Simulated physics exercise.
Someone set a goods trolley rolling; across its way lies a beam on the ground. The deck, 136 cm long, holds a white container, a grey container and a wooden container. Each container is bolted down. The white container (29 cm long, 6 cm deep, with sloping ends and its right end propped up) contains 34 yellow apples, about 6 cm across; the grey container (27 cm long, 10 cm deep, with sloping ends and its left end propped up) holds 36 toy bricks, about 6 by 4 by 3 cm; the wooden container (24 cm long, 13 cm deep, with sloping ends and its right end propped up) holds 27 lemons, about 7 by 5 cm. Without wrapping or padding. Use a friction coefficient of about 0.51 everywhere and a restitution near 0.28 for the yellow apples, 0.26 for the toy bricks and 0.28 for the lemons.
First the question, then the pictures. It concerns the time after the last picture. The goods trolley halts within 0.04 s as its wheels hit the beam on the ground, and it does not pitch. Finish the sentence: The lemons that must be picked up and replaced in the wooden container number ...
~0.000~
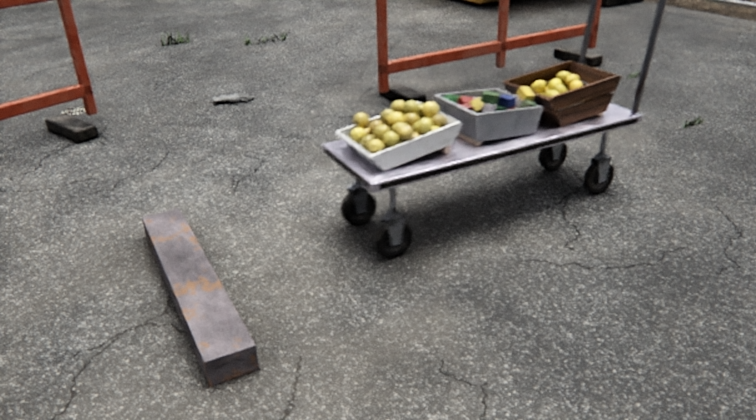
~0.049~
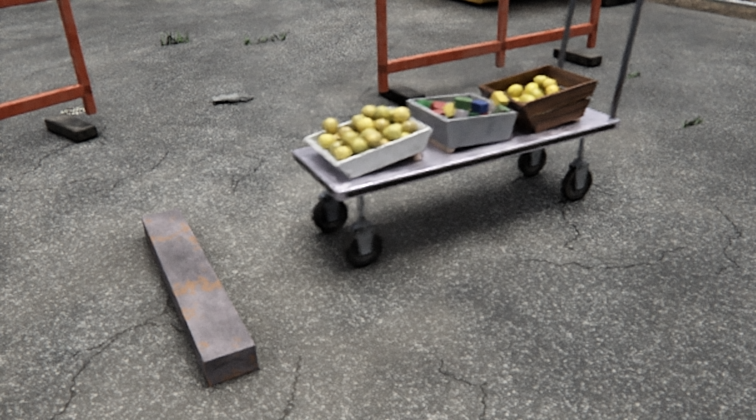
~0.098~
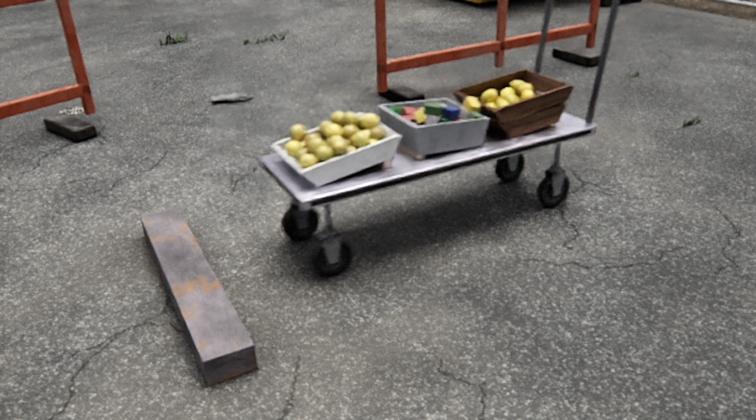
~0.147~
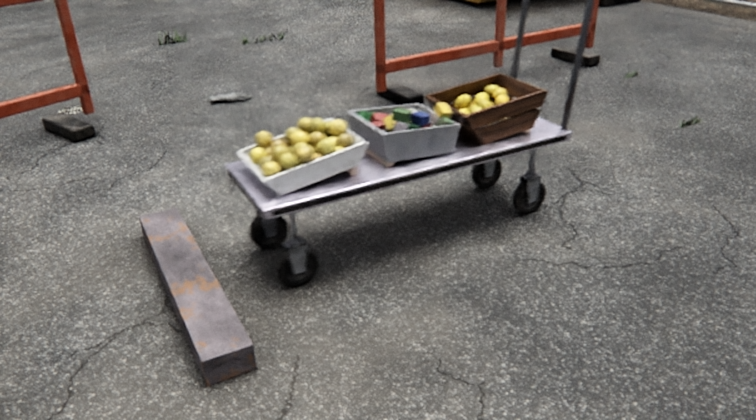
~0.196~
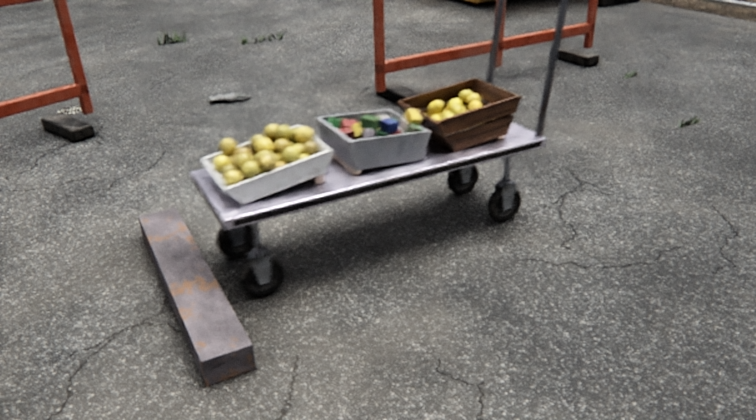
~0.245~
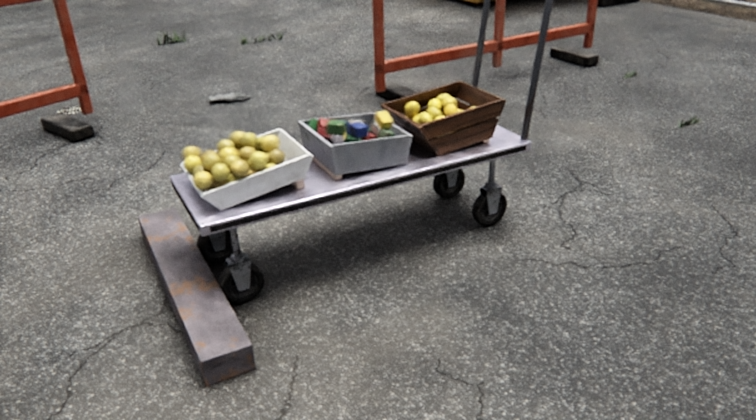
... less than a sixth of them.
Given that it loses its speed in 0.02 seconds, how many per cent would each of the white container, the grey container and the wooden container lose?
With that change, white container 60 per cent, grey container 10 per cent, wooden container 10 per cent.
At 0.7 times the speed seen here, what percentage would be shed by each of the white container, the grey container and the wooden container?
Then the white container sheds 40 per cent, the grey container 0 per cent, and the wooden container 0 per cent.
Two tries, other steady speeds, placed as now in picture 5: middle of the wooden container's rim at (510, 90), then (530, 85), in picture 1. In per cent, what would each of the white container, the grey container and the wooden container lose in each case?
Losses in order of the tries would be white container 20 and 40 %, grey container 0 and 0 %, wooden container 0 and 0 %.
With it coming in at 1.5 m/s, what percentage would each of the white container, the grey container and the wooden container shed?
Then white container 30, grey container 0, wooden container 0 per cent.
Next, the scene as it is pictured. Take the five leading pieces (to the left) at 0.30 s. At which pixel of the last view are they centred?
Mean place: Roughly (175, 164).
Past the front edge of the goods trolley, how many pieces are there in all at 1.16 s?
Some 20 pieces.
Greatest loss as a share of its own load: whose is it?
That's the white container.
After 0.30 s, white container 30 in, 4 out, grey container 35 in, 1 out and wooden container 27 in, 0 out.
After 0.42 s, white container 17 in, 17 out, grey container 33 in, 3 out and wooden container 26 in, 1 out.
After 0.65 s, white container 15 in, 19 out, grey container 33 in, 3 out and wooden container 25 in, 2 out.
When it is over (at 1.16 s), white container 15 in, 19 out, grey container 33 in, 3 out and wooden container 25 in, 2 out. Asked share, 2 of 27, 7 per cent.
